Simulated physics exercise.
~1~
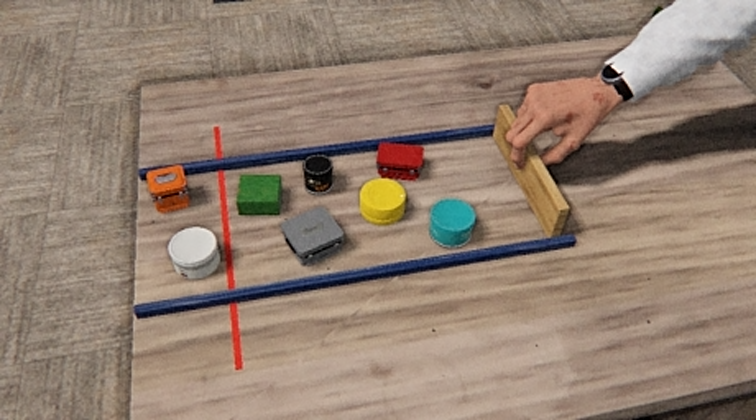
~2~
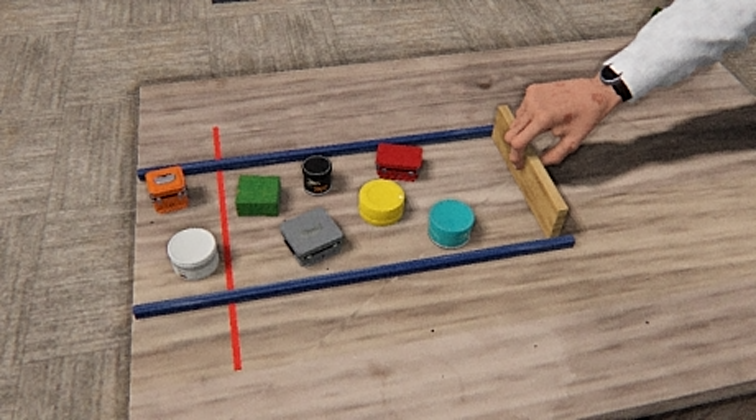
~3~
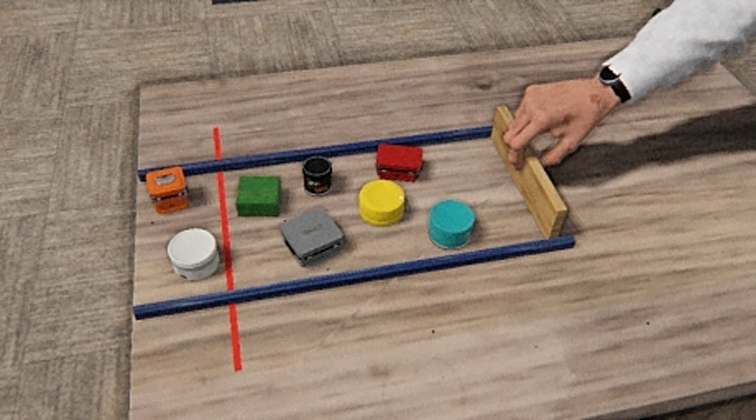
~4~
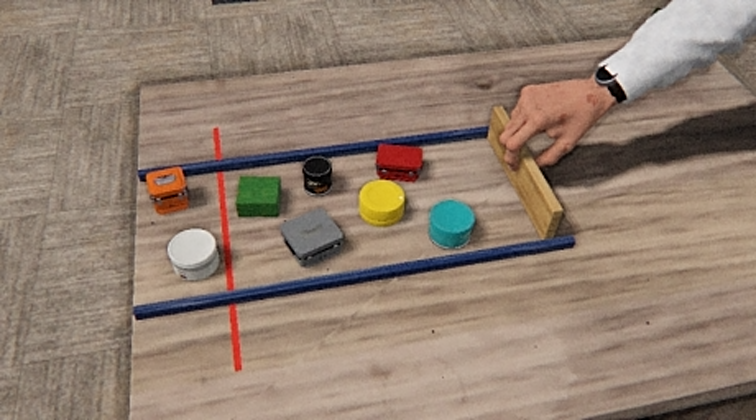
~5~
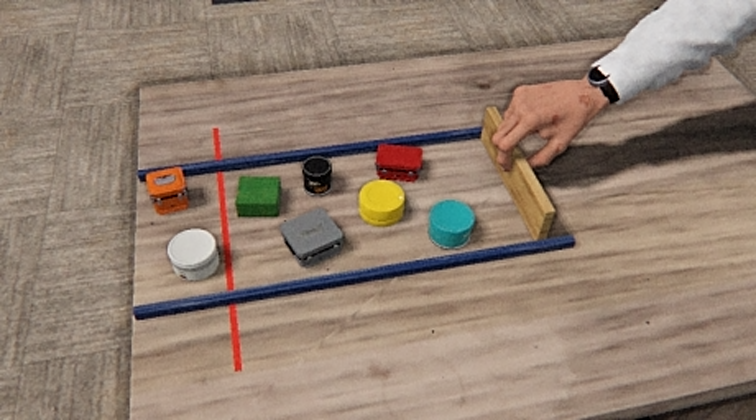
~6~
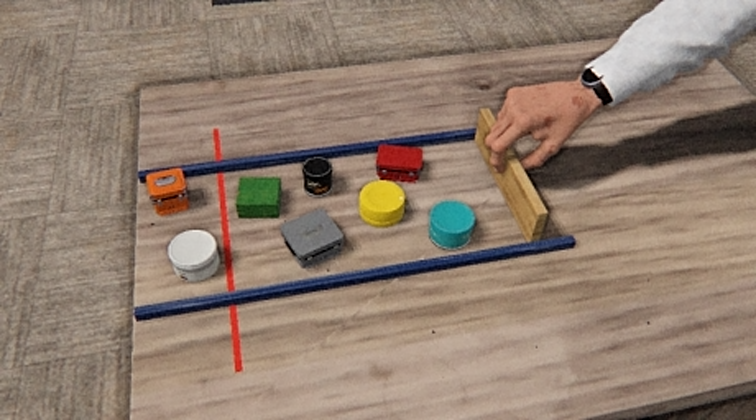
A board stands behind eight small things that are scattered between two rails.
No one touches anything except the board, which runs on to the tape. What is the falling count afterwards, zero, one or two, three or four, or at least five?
The pieces that drop number fewer than three, yet some.
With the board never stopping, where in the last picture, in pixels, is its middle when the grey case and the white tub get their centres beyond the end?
Around (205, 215) first and around (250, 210) second.
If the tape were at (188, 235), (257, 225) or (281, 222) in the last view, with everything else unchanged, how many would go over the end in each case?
Respectively 5, 0 and 0.
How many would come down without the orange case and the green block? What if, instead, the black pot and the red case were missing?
Tally per try: 1 / 1.
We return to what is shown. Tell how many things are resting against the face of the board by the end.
3 touch it.
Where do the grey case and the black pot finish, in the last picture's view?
Listed in order, first is (155, 268) and the other is (157, 192).
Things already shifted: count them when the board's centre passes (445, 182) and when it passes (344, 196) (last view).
1, then 6.
Early on, none off yet; orange case at rest near (169, 192); white tub at rest near (195, 256); green block at rest near (259, 197).
A while later, none off yet; orange case at rest near (169, 192); white tub at rest near (195, 256); green block travelled a little near (246, 200).
Further along, none off yet; orange case at rest near (166, 192); white tub travelled about its own width near (152, 264); green block travelled about its own width near (198, 217).
Finally, the number that fall off is one or two; lost, white tub and orange case.
